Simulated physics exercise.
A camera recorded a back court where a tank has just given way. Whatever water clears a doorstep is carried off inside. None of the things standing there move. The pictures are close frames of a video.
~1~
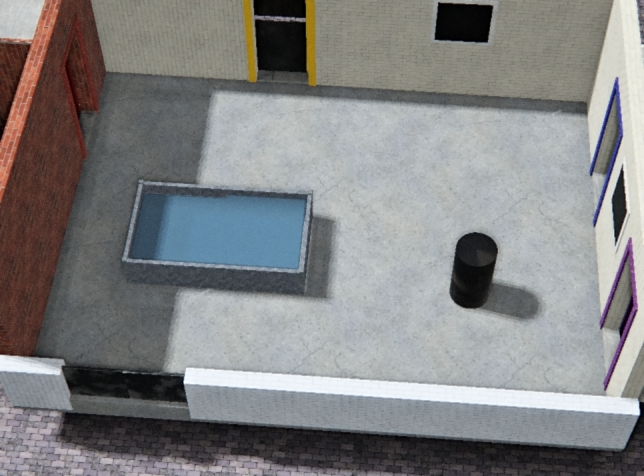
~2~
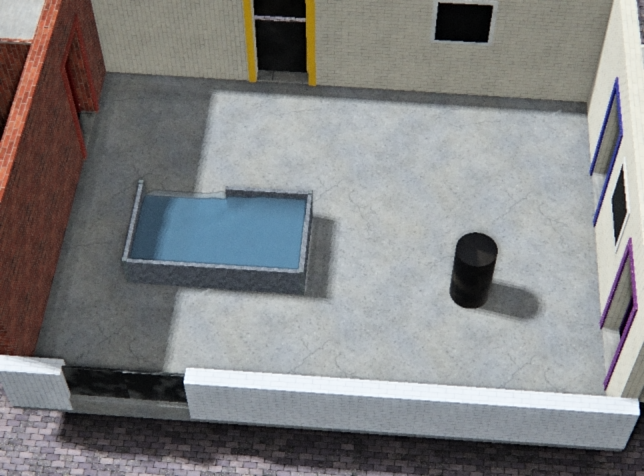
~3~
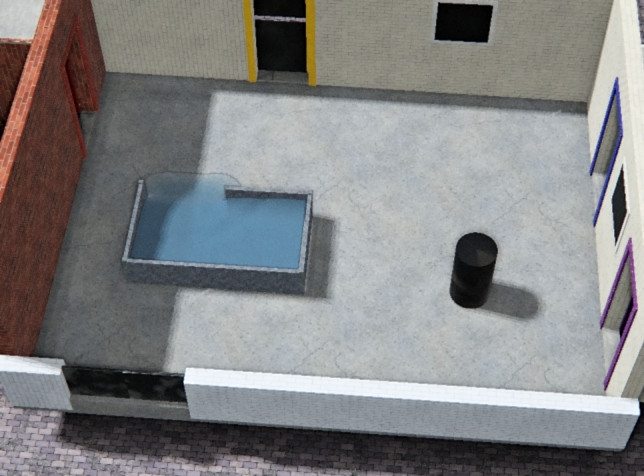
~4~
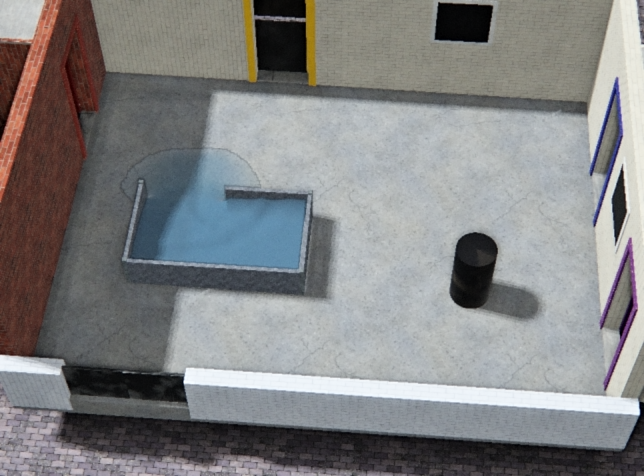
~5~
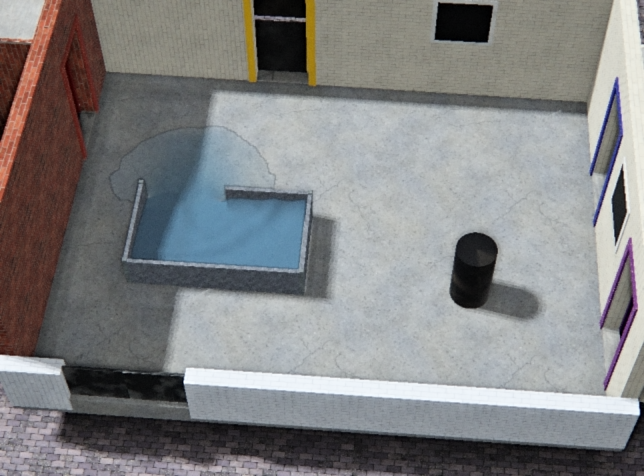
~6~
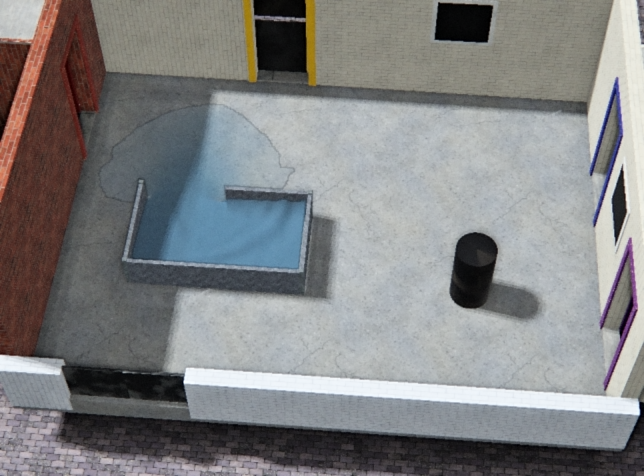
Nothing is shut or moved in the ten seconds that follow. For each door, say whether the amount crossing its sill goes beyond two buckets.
One by one: Yellow door: Exceeds two buckets; red door: Exceeds two buckets; purple door: Within two buckets; blue door: Within two buckets.
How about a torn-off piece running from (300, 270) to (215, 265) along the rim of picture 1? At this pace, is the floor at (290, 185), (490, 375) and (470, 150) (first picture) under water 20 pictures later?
The first spot is spared, the second soaked and the third spared.
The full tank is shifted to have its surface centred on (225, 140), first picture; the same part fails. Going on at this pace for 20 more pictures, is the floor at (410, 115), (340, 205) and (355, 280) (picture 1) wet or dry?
Soaked, parched, parched.
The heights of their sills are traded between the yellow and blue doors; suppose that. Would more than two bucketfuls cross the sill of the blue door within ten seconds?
Well, the blue door ends up over.
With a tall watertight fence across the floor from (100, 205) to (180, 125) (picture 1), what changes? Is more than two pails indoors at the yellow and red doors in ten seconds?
Lab note: Yellow door crosses the line; red door doesn't reach it.
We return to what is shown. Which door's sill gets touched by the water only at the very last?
Answer - the one in purple.
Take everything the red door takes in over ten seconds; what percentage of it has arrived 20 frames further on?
Near 45 per cent, give or take.
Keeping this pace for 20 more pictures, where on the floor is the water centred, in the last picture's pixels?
I'd mark it close to (210, 168).
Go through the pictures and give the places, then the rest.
In the first frame, still water in the tank at (220, 229).
In the second frame, water pours out on the tank's far side and has run to a hidden place.
In the third frame, water pours out on the tank's far side and has run to (234, 184).
In the fourth frame, water pours out on the tank's far side and has run to (227, 154).
In the fifth frame, water pours out on the tank's far side and has run to (220, 131).
In the sixth frame, water pours out on the tank's far side and has run to (220, 109).
A moment on, water covers 20 % of the floor; the yellow door wet at the sill, nothing in, the red door wet at the sill, nothing in, the purple door not reached, the blue door not reached.
Next, water covers 20 % of the floor; the yellow door over two buckets in, the red door under two buckets in, the purple door not reached, the blue door not reached.
Then, water covers 25 % of the floor; the yellow door over two buckets in, the red door over two buckets in, the purple door not reached, the blue door not reached.
Later, water covers 50 % of the floor; the yellow door far over two buckets in, the red door far over two buckets in, the purple door not reached, the blue door wet at the sill, nothing in.
In the end, water covers 70 % of the floor; the yellow door far over two buckets in, the red door far over two buckets in, the purple door wet at the sill, nothing in, the blue door wet at the sill, nothing in.
